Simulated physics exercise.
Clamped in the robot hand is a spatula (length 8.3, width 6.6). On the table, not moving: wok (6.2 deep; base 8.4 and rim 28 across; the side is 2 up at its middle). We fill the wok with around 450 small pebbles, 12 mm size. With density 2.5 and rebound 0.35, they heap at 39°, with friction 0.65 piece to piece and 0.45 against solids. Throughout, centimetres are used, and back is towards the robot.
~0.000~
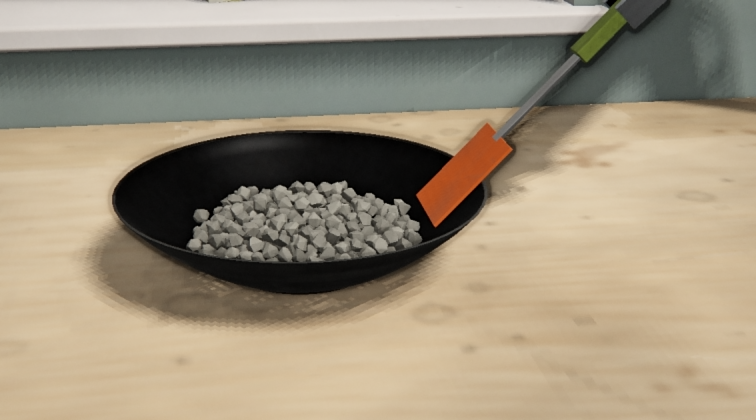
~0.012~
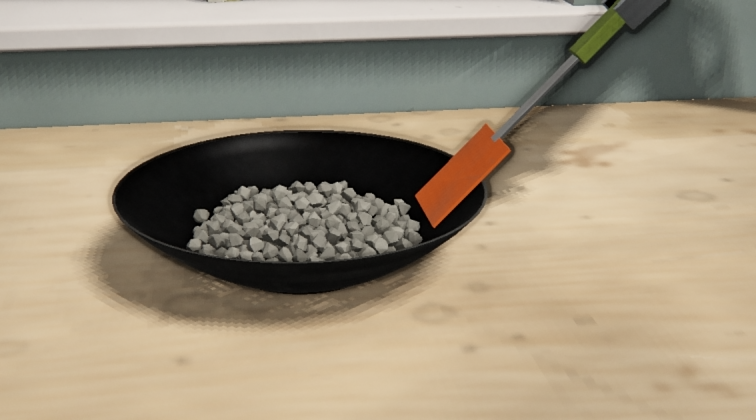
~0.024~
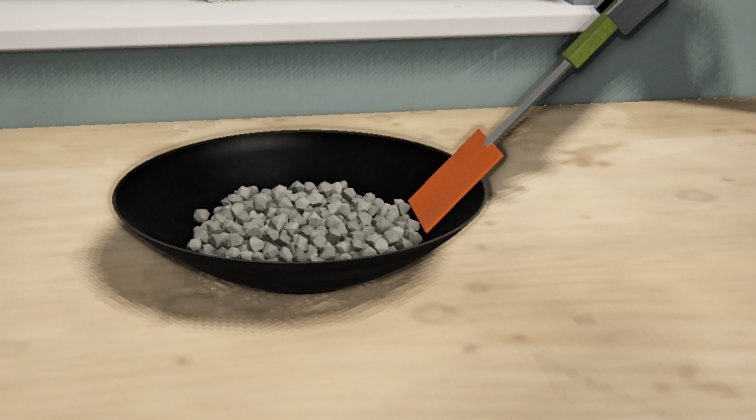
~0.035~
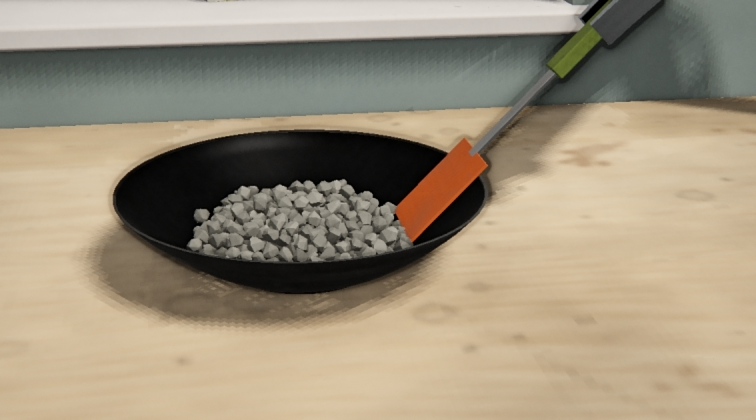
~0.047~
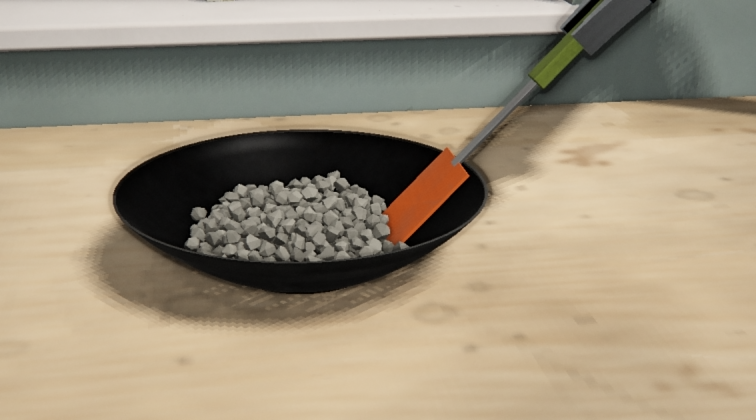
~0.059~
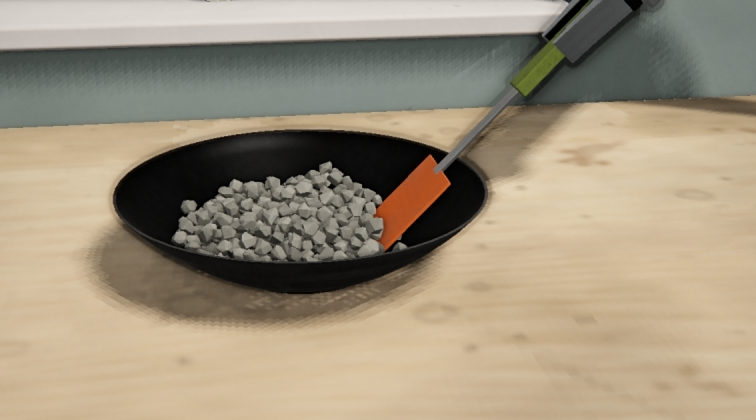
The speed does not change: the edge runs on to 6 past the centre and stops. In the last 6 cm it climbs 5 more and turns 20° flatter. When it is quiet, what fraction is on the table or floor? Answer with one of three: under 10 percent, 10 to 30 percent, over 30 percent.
10 to 30 percent.
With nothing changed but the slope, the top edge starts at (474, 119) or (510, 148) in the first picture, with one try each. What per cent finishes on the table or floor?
Some 20 per cent, then some 20 per cent.
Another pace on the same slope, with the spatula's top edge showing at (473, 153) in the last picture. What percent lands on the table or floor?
Share: Roughly 0 %.
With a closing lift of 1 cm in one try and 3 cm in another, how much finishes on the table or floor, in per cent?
Roughly 10 per cent, then 15 per cent.
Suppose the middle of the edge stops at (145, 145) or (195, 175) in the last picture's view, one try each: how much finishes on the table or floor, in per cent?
Respectively some 50 and 30 percent end on the table or floor.
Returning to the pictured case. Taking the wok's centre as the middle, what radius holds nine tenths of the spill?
I'd put it at about 50 centimetres.
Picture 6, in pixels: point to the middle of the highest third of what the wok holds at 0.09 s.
Near (255, 207).
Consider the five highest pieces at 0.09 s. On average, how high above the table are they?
They are some 6 cm up.
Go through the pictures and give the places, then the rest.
In the first picture, spatula top edge at (499, 136), sloping 46°; upper third of the load around (300, 219), from x 195 to 410, top at y 190; 446 in the wok.
In the second picture, spatula top edge at (498, 137), sloping 46°; upper third of the load around (300, 219), from x 195 to 410, top at y 190.
In the third picture, spatula top edge at (491, 142), sloping 46°; upper third of the load around (300, 219), from x 195 to 410, top at y 190.
In the fourth picture, spatula top edge at (476, 151), sloping 46°; upper third of the load around (300, 219), from x 195 to 405, top at y 190.
In the fifth picture, spatula top edge at (458, 161), sloping 46°; upper third of the load around (299, 217), from x 195 to 400, top at y 180.
In the sixth picture, spatula top edge at (440, 169), sloping 46°; upper third of the load around (287, 211), from x 180 to 400, top at y 170; 446 in the wok.
By 0.09 s, sloping 46°, highest piece 7 above the table; 446 in the wok.
By 0.12 s, sloping 40°, highest piece 8 above the table; 446 in the wok.
By 0.33 s, sloping 26°, highest piece 17 above the table; 376 in the wok, 26 on the table or floor, 44 on the blade or in flight.
By 1.38 s, sloping 26°, highest piece 7 above the table; 375 in the wok, 71 on the table or floor.
Final count, 375 in the wok, 71 on the table or floor. That is 16 % on the table or floor.
